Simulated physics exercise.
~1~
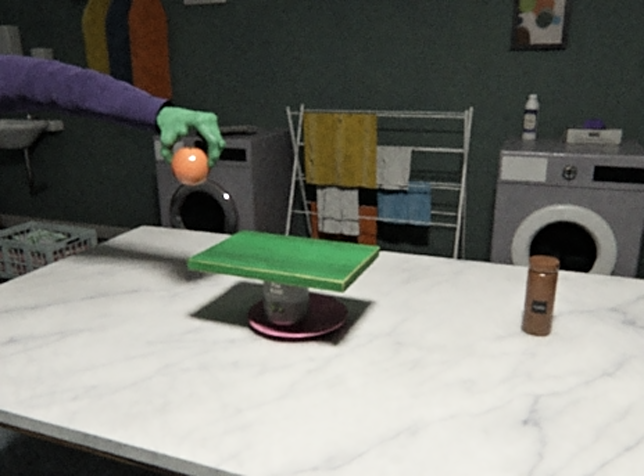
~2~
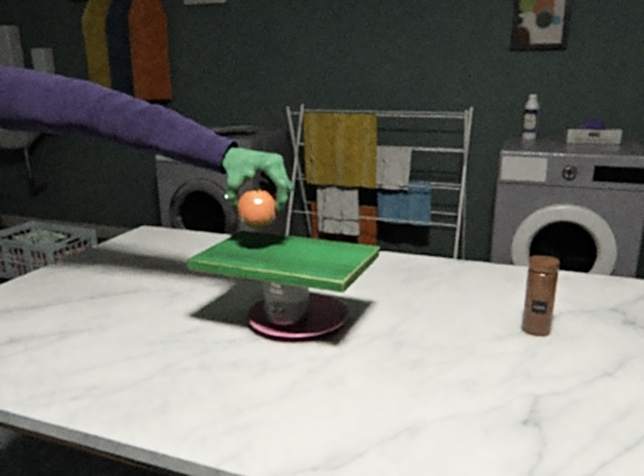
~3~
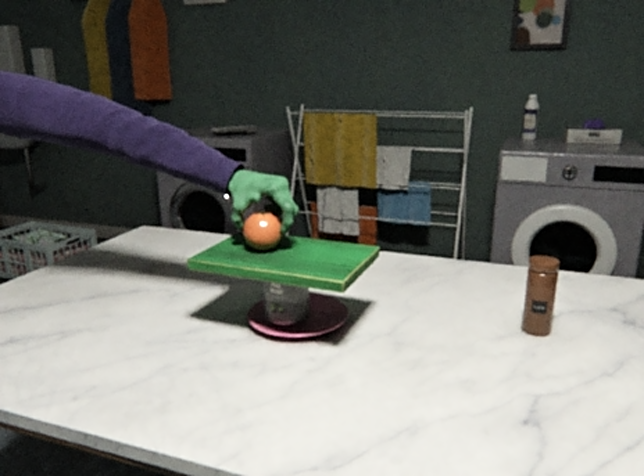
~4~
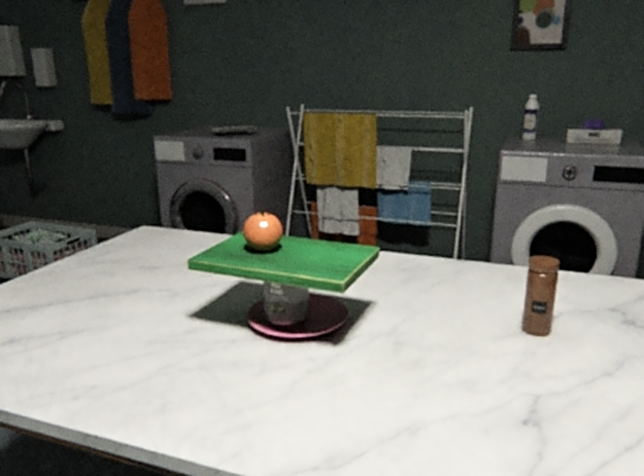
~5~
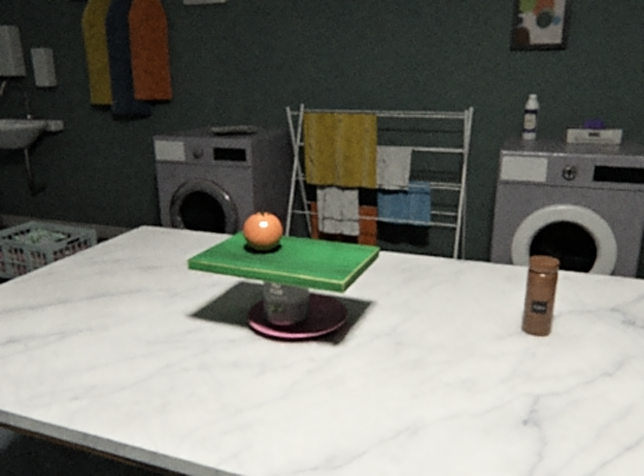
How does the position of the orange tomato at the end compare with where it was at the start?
At the start it is held in the air by the green hand, up and to the left of the board. By the end it has moved right and down and rests on top of the green board.
